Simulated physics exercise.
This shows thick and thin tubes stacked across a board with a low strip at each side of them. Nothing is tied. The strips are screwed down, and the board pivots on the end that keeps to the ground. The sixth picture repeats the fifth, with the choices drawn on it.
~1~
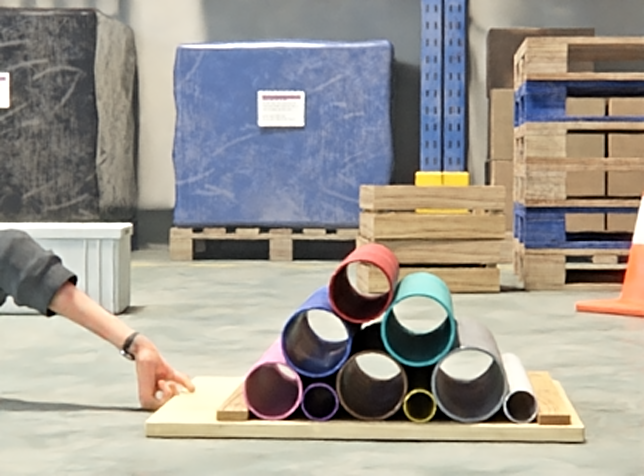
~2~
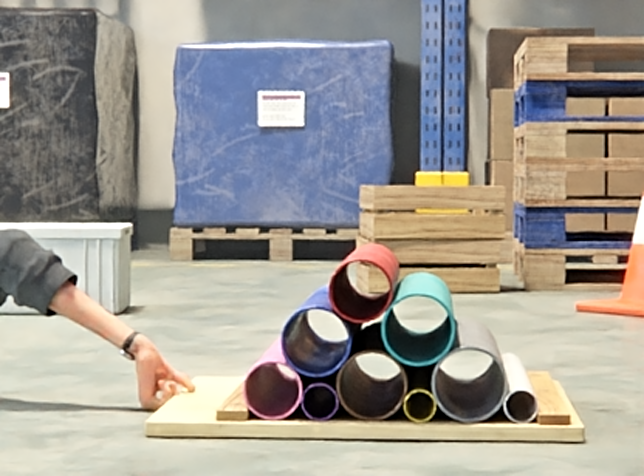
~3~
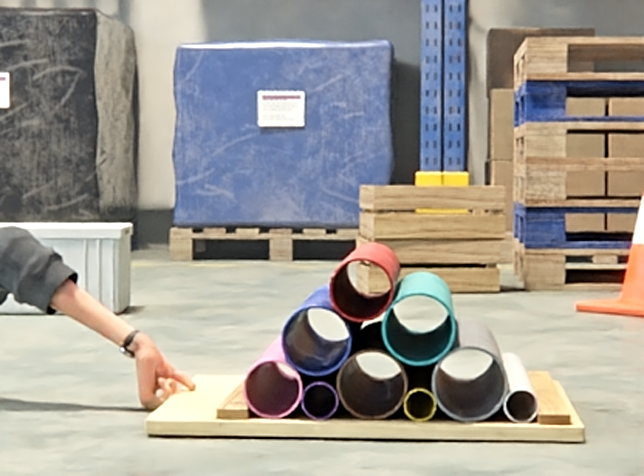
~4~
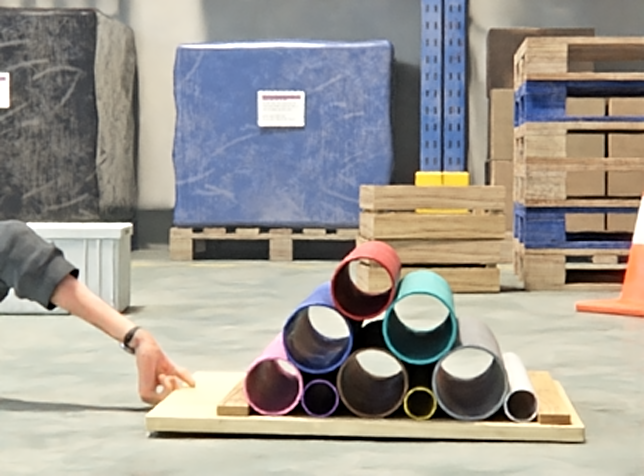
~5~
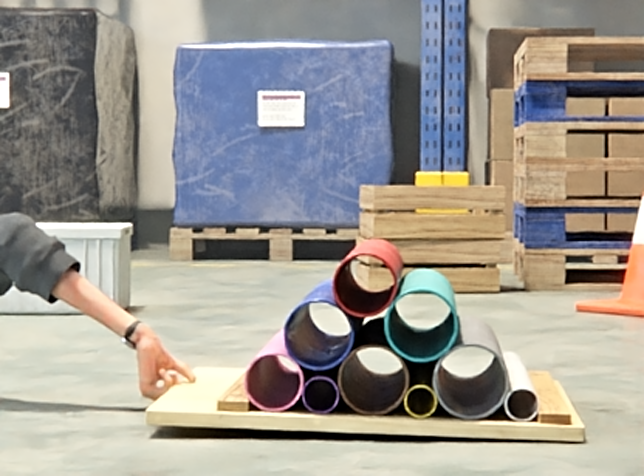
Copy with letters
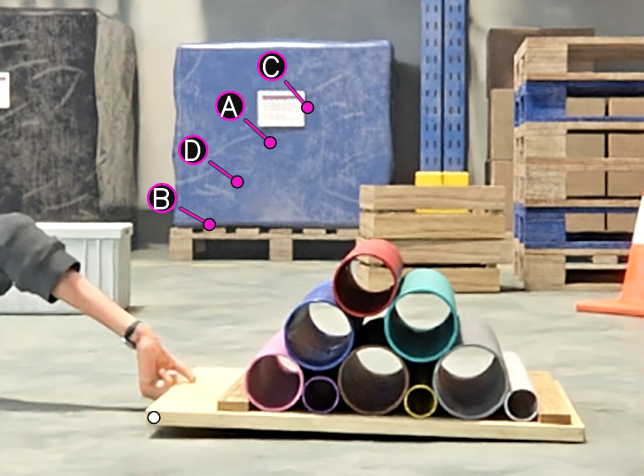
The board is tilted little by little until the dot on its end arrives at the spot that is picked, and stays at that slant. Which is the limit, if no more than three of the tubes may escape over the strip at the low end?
At most to D.
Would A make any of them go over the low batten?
Yes, at A.
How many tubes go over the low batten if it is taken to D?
The count is none.
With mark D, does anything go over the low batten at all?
No, at D.
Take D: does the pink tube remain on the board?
Yes, with D.
On the copy, A at (270, 143); B at (209, 225); C at (307, 108); D at (237, 182); the white dot at (154, 418).
On D. First, board at 20°.
Then, board at 36°.
Finally, board at 36°, none over the low batten.
By contrast, A nine over the low batten; B none over the low batten; C nine over the low batten.
